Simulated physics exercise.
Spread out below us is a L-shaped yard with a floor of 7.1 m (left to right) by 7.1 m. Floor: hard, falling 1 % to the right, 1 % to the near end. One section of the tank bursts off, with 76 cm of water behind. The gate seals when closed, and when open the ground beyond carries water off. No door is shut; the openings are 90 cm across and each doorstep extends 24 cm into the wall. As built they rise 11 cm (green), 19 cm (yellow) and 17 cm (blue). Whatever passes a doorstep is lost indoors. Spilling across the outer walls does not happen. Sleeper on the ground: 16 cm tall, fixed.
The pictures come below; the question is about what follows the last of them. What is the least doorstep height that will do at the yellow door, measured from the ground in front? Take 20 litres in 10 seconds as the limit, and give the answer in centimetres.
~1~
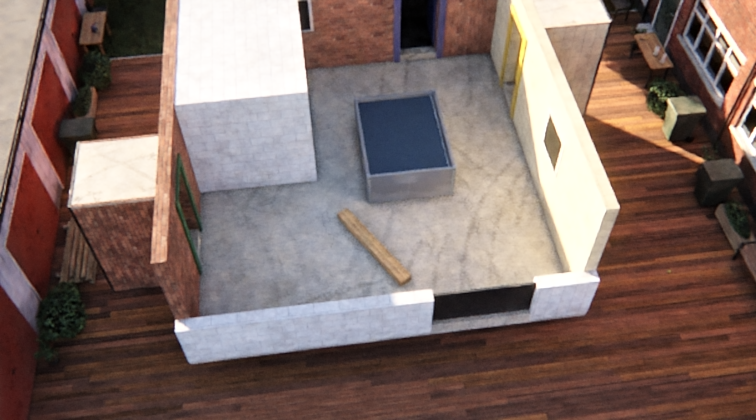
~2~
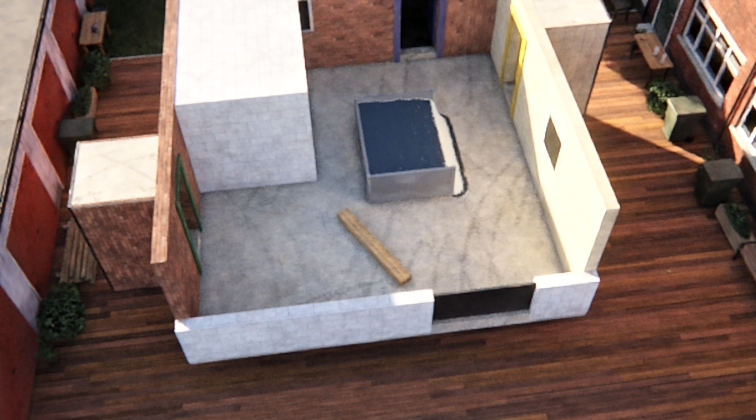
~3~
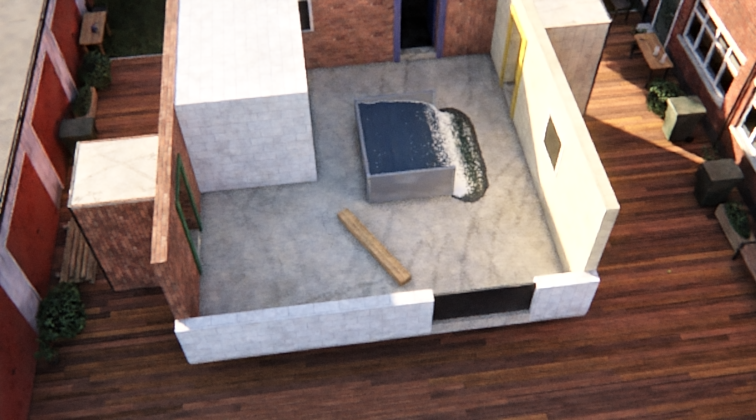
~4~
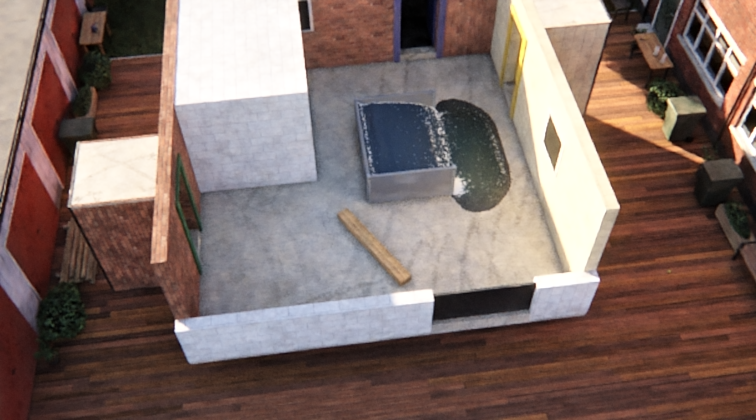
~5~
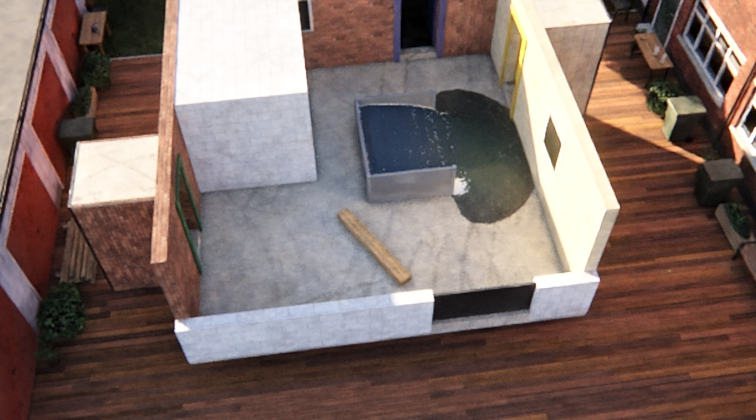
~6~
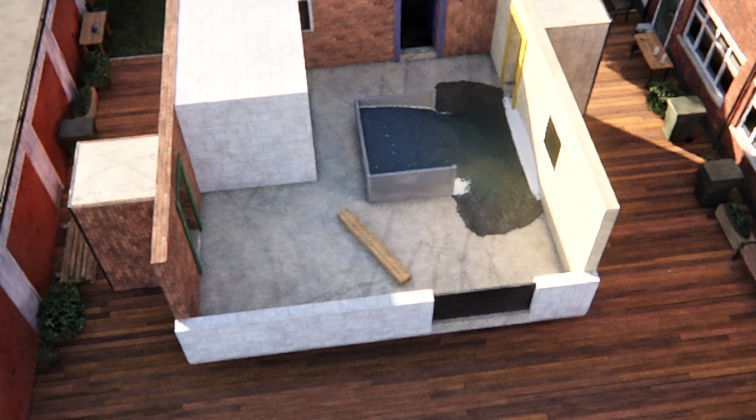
The least height is some 27 cm.
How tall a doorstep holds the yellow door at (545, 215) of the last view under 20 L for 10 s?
Close to 20 cm at the least.
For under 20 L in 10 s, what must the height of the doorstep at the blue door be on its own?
Blue would need about 10.0 cm on its own.
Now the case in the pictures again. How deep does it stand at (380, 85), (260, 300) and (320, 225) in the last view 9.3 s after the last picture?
In that order: 6, 10 and 5 cm.
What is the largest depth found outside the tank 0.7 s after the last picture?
I'd estimate roughly 54 cm.
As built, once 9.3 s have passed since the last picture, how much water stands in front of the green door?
A ruler would read roughly 7.0 cm.
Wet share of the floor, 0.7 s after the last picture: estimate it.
I'd say near 20 percent is wet.
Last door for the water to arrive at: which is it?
The green door.
Then, 0.7 s after the last picture water covers 20 % of the floor, deepest (54 cm) near (521, 152); 31 cm at the yellow door, 17 litres in over its 19 cm doorstep.
Then, 2.3 s after the last picture water covers 45 % of the floor, deepest (36 cm) near (570, 297); 19 cm at the yellow door, 67 litres in over its 19 cm doorstep.
Then, 9.3 s after the last picture water covers 95 % of the floor, deepest (17 cm) near (505, 305); 5 cm at the yellow door, 68 litres in over its 19 cm doorstep.
At the yellow door as built, the water peaked near 31 cm, 0.7 s after the last picture.
Run again over the same 10 s with other heights there, 43 litres in over 22.5 cm, 10 litres over 30 cm. The limit of 20 litres is kept from about 27 cm up.
